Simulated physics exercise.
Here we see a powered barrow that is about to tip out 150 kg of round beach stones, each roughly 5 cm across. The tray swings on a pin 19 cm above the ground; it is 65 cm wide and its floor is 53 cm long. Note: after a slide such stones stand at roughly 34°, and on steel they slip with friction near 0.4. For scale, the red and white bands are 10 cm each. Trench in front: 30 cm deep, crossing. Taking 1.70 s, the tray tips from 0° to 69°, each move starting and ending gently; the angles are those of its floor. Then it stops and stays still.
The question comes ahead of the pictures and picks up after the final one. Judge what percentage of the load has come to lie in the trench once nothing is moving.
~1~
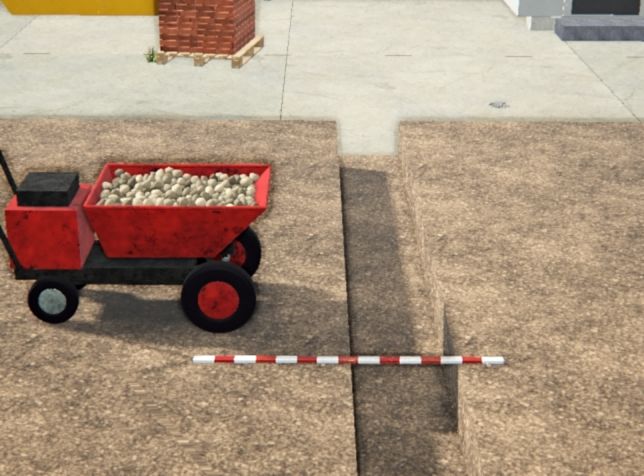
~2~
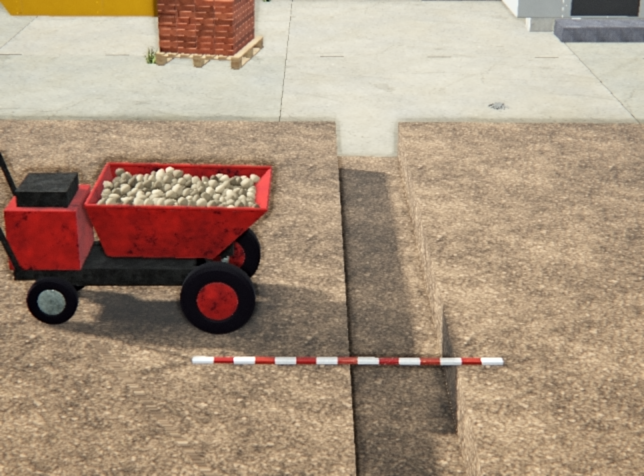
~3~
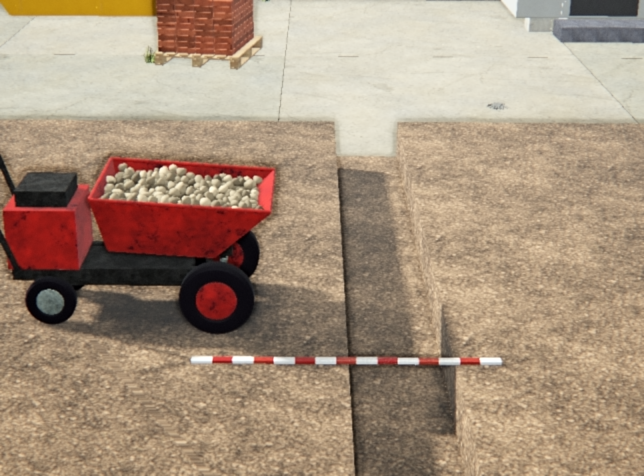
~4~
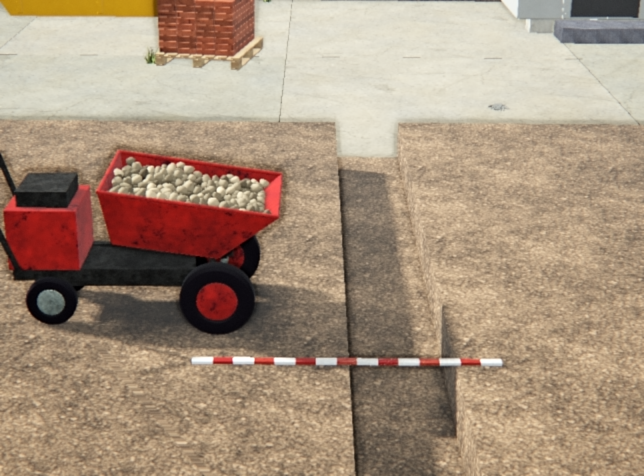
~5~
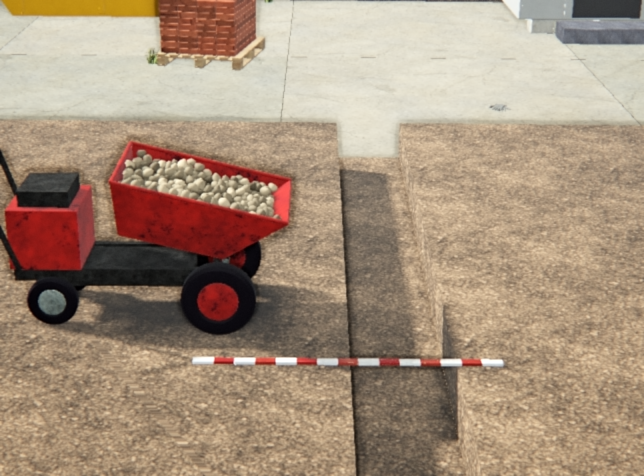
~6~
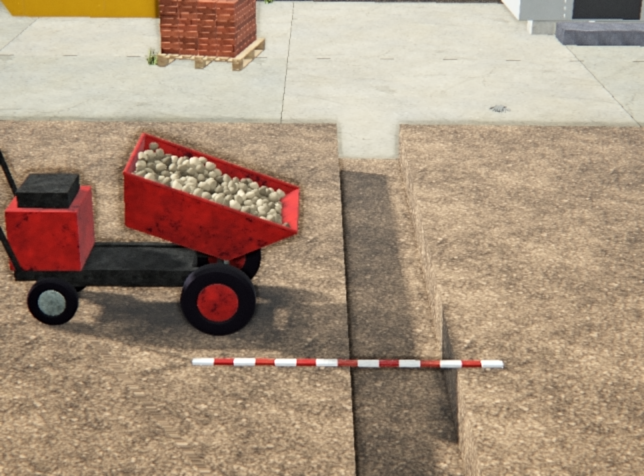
Roughly 99 in every hundred.
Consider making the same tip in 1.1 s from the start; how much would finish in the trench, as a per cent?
Then roughly 100 percent.
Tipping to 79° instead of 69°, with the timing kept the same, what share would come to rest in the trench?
Roughly 80 per cent would end in the trench.
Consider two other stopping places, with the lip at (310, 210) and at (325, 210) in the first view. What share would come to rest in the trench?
That gives roughly 100 per cent and roughly 95 per cent.
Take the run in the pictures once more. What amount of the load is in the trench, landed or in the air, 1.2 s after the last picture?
At that moment: Approx. 65 %.
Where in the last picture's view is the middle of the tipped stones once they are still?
Roughly (395, 349), I'd say.
Then, 0.7 s after the last picture the floor is at 58°, 98 % in the tray, 2 % short of the trench; the foremost stones are at (348, 292).
Then, 1.2 s after the last picture the floor is at 69°, 31 % in the tray, 4 % short of the trench, 64 % in the trench; the foremost stones are at (437, 350).
Then, 1.6 s after the last picture the floor is at 69°, 8 % in the tray, 4 % short of the trench, 88 % in the trench; the foremost stones are at (439, 350).
Then, 3.5 s after the last picture the floor is at 69°, 0 % in the tray, 1 % short of the trench, 99 % in the trench; the foremost stones are at (439, 348).
